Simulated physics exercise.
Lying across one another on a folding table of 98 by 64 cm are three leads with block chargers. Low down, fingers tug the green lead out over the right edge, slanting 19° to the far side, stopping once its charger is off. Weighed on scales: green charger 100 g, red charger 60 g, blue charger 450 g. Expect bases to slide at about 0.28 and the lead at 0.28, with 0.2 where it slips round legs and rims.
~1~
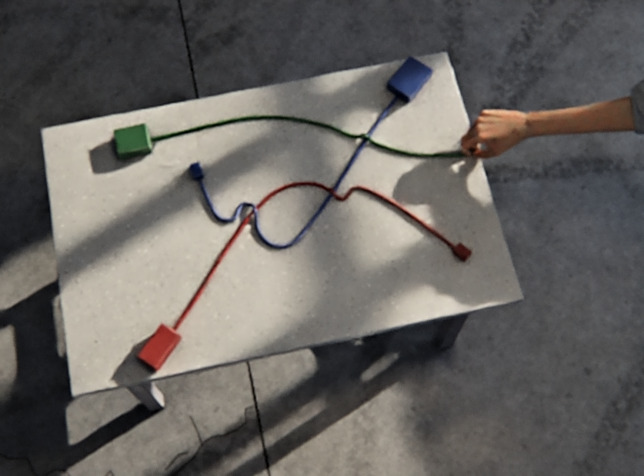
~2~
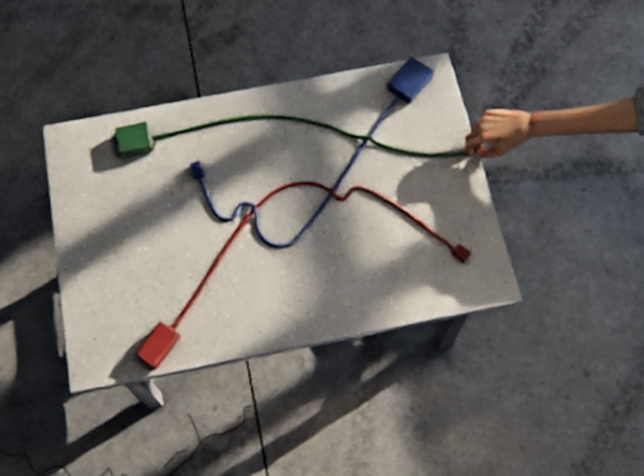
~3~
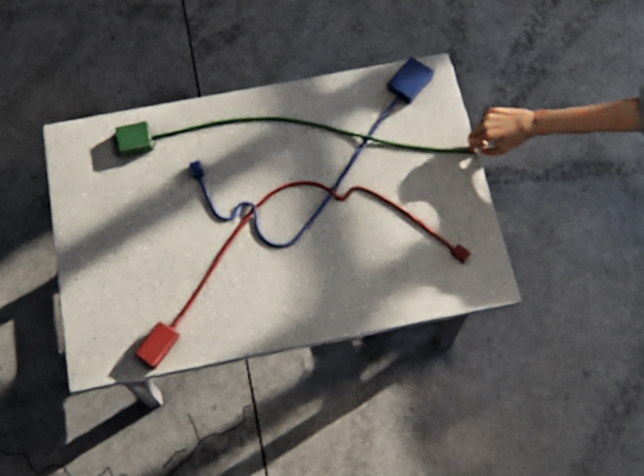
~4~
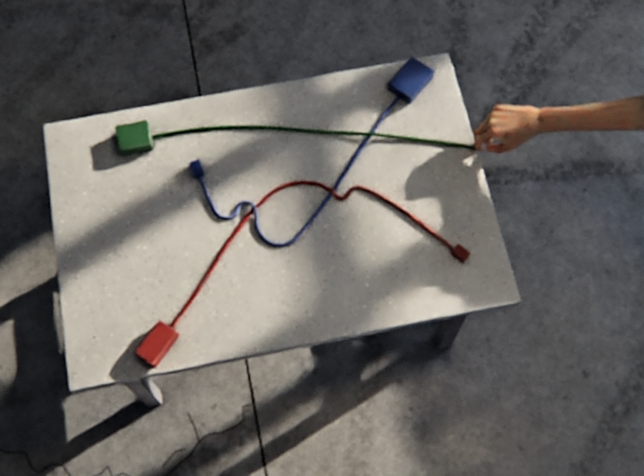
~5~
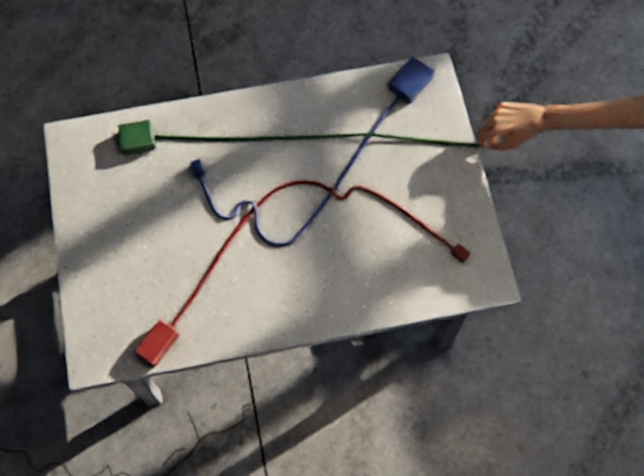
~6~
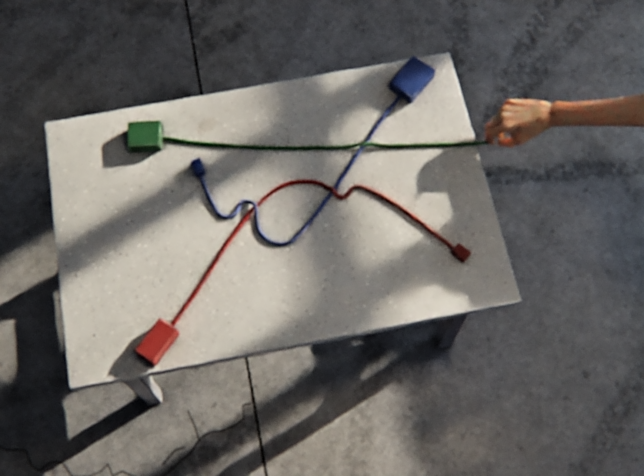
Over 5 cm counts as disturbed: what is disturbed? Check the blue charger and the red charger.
Blue charger - undisturbed, red charger - undisturbed.
Next, the green lead's tail end at (262, 136); green charger 25 cm off its start.
Then, the green lead's tail end at (371, 116); green charger 51 cm off its start.
After that, the green lead has left the top; green charger over the edge.
Later, the green lead has left the top; green charger over the edge.
At the end, the green lead has left the top; blue charger 1 cm off its start at (415, 75), red charger 0 cm off its start at (156, 340), green charger over the edge.
